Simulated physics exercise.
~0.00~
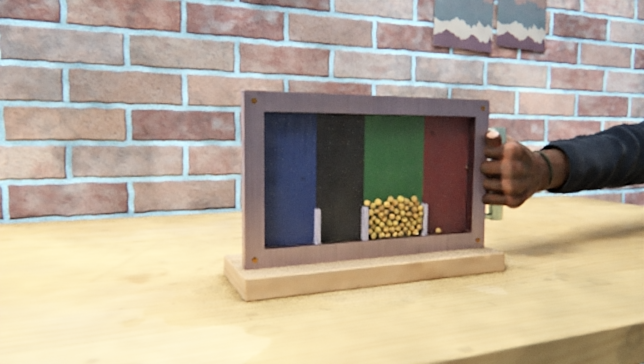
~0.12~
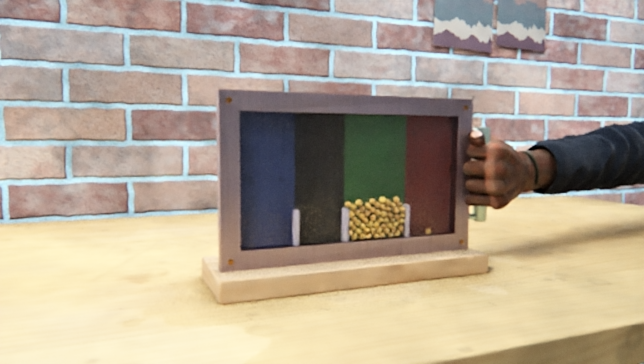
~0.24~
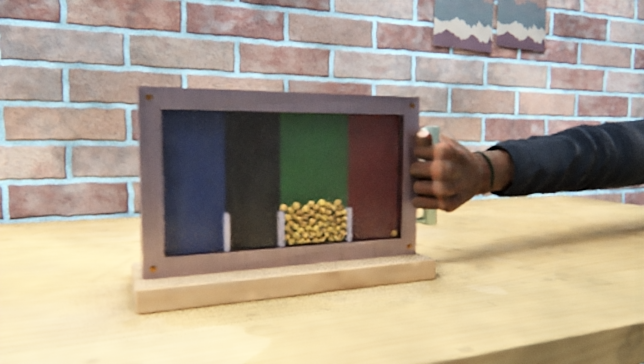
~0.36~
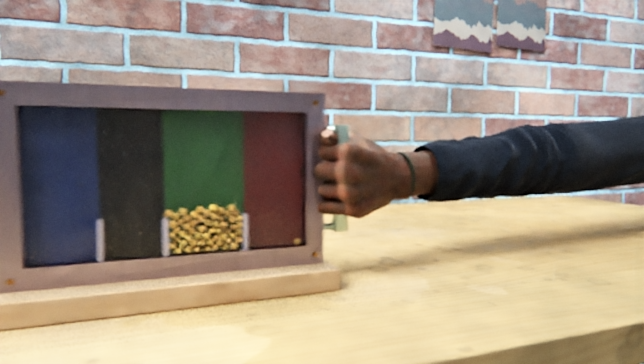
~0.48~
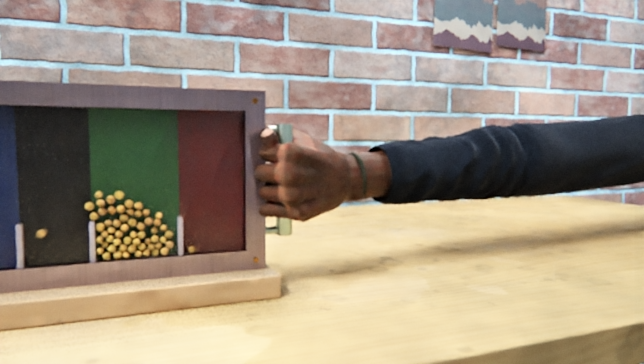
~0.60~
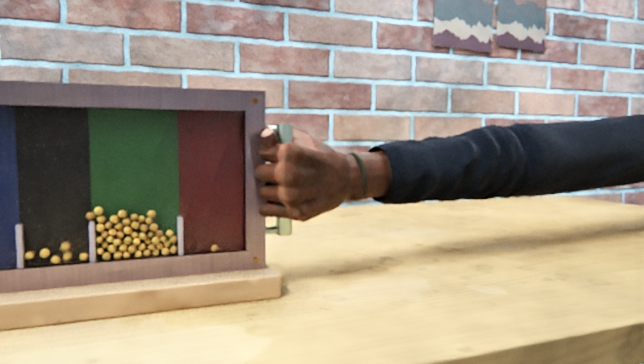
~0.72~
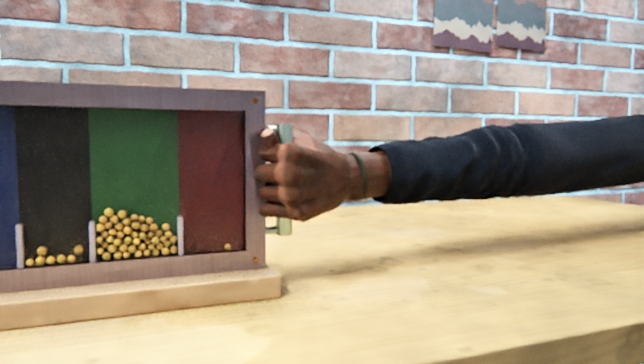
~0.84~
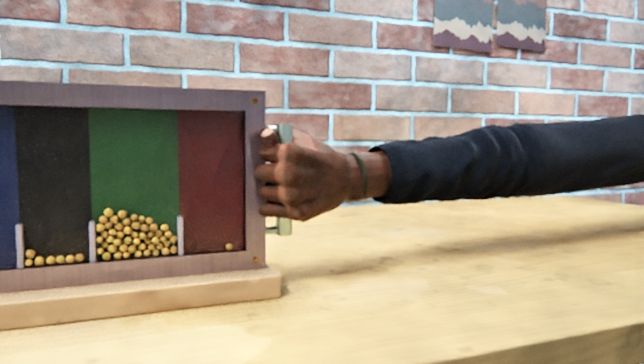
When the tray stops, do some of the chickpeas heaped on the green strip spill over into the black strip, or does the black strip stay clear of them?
Some of the chickpeas spill over the divider and come to rest in a low row along the bottom of the black strip, while most of them stay on the green strip.
